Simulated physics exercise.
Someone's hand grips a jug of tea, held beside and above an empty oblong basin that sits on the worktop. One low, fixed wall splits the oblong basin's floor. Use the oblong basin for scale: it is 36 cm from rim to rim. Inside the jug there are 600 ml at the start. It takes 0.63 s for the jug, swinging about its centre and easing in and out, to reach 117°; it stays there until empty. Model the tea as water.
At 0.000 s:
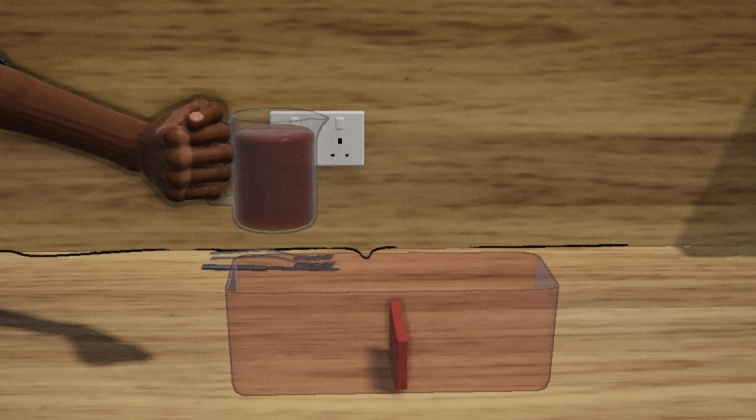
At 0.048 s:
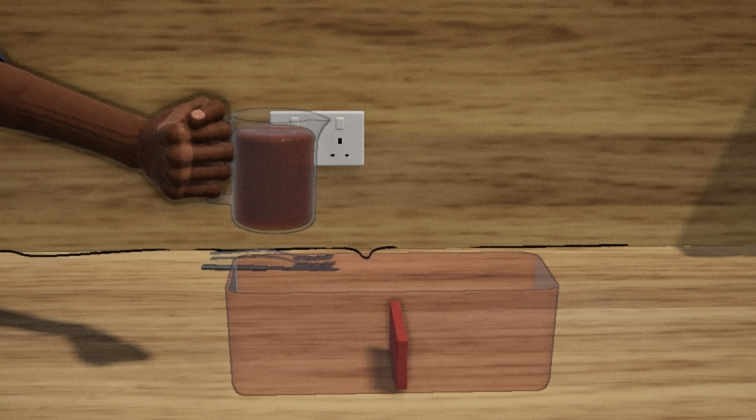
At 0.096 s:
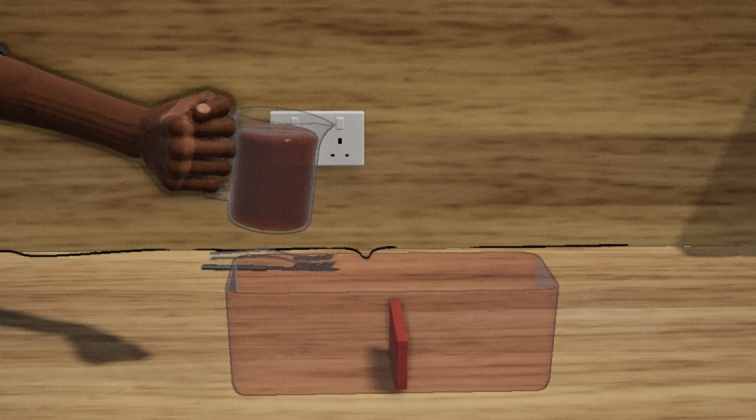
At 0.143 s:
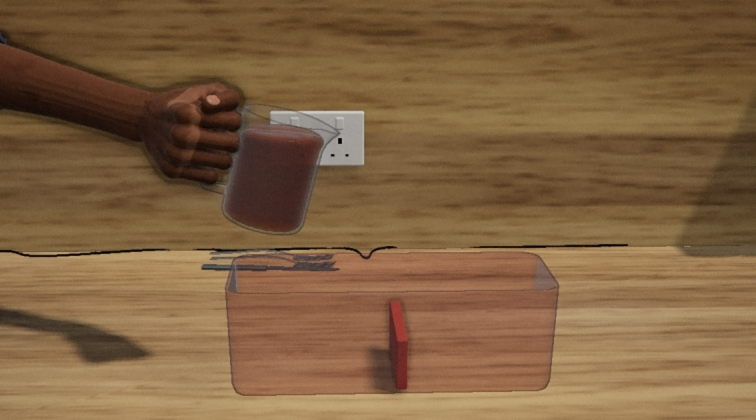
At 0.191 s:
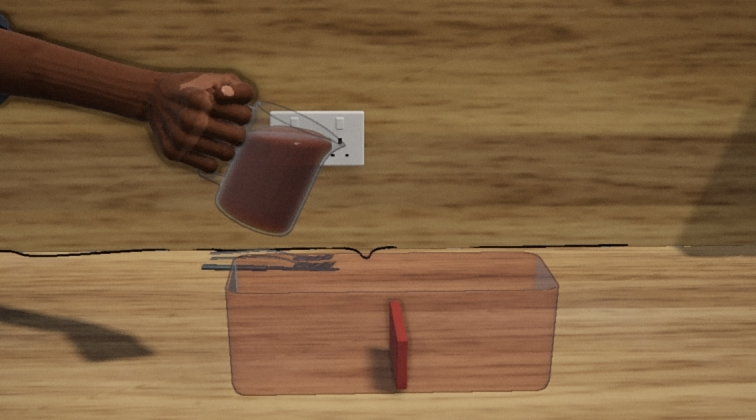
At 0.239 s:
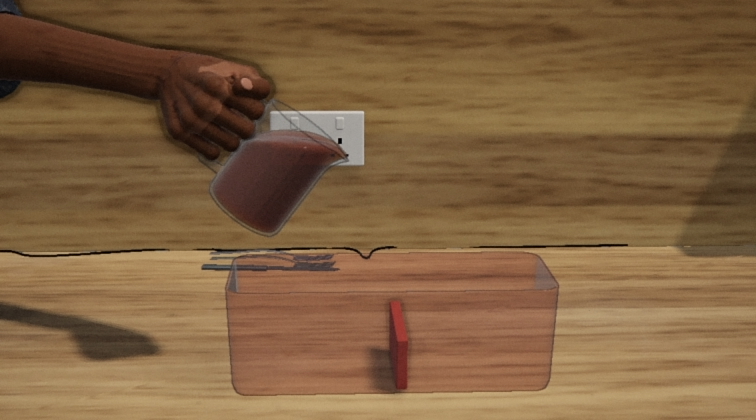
In this clip, a hand holds a clear jug of reddish-brown liquid above an empty see-through basin with a low red wall inside, then steadily tilts the jug to the right, bringing the liquid up to its lip.
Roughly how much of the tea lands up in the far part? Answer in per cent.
Around 13 %.
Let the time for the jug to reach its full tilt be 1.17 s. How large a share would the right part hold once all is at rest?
That would give about 30 percent.
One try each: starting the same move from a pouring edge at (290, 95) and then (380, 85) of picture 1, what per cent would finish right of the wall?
5 per cent first, 95 per cent second.
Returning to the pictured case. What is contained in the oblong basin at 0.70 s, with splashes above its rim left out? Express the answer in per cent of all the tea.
Roughly 82 %.
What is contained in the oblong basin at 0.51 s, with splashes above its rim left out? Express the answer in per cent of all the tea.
I'd estimate some 24 percent of the liquid.
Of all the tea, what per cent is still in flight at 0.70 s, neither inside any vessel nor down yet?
Estimated airborne part: Roughly 9 per cent.
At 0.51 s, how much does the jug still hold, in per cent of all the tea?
At that time about 54 in a hundred parts are still held.
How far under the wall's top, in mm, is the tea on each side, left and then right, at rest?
Left roughly 36 mm; right roughly 56 mm.
After 0.51 s the tilt is 106° and 54 per cent is still to pour, 14 is left of the wall and 10 right of it.
After 0.70 s the tilt is 117° and 9 per cent is still to pour, 70 is left of the wall and 12 right of it.
After 0.91 s the tilt is 117° and 0 per cent is still to pour, 82 is left of the wall and 12 right of it.
After 1.13 s the tilt is 117° and 0 per cent is still to pour, 83 is left of the wall and 13 right of it.
In the end 83 per cent lies left of the wall, 13 right of it and 4 outside.
